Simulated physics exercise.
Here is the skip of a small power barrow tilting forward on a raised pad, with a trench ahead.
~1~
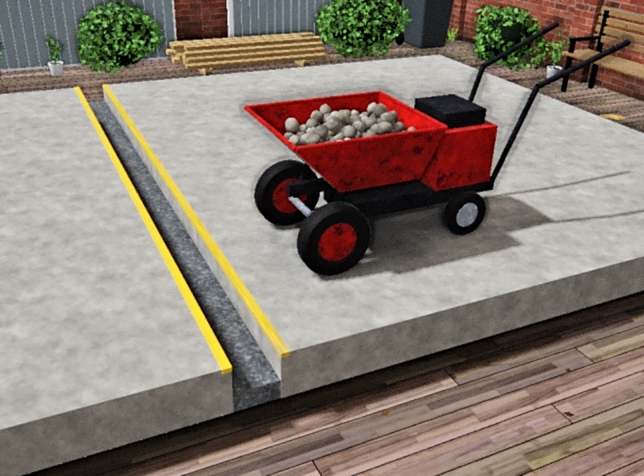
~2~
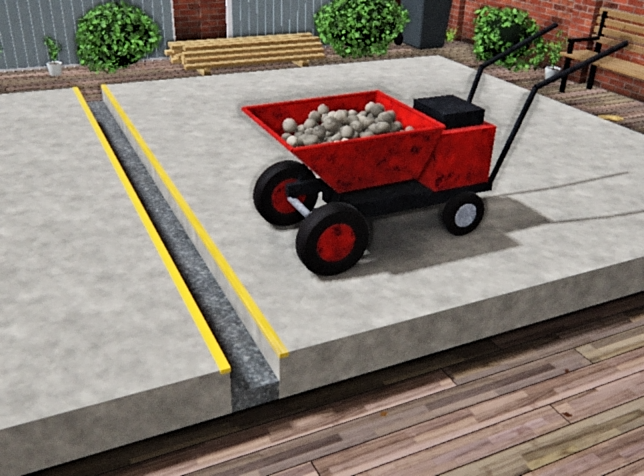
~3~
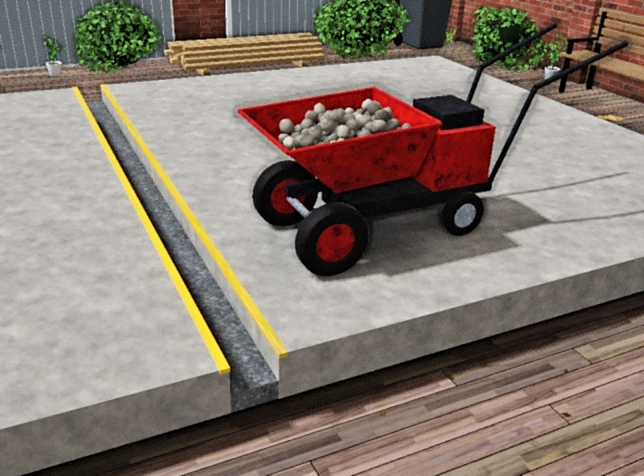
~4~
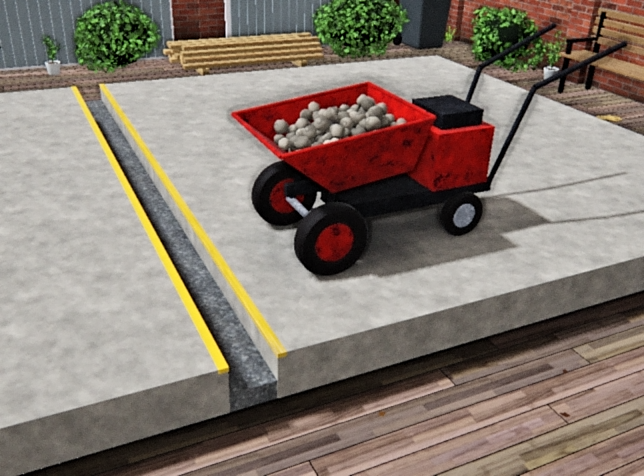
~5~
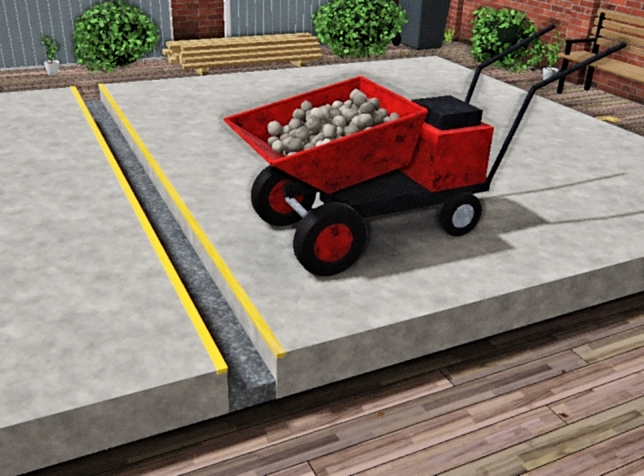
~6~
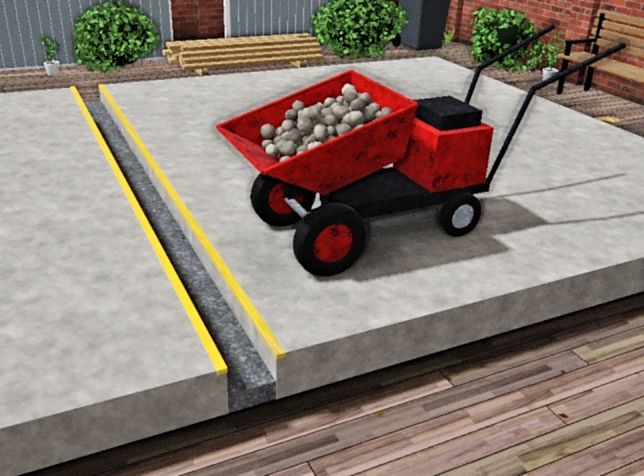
The clip opens on a red power barrow standing on a raised concrete pad, its level skip piled with rounded stones, with a narrow yellow-edged trench to the left. The skip begins to tip slightly, then tilts steadily forward and down to the left while the wheels stay still.
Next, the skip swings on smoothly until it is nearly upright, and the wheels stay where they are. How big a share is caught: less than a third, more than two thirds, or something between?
In the trench: From one third to two thirds.
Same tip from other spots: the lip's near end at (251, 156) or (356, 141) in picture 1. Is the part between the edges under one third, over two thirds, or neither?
First under a third, then the middle third.
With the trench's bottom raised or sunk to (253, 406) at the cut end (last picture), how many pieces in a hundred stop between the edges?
Near 60 %.
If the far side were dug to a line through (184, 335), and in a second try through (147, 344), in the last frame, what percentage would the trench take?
The first gives 70 %, the second 100 %.
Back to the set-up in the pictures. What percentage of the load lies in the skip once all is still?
About 10 per cent.
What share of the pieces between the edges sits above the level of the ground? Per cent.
It comes to 25 per cent or so.
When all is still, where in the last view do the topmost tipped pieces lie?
At about (161, 263).
Soon after the last picture, skip tipped steeply; all in the skip.
A little later, skip tipped right over; about two thirds in the skip; about a quarter in or heaped over the trench; a small part beyond it; a stray few falling.
Later still, skip tipped right over; a small part in the skip; about half in or heaped over the trench; about a third beyond it.
At rest, skip tipped right over; a small part in the skip; about half in or heaped over the trench; about a third beyond it.
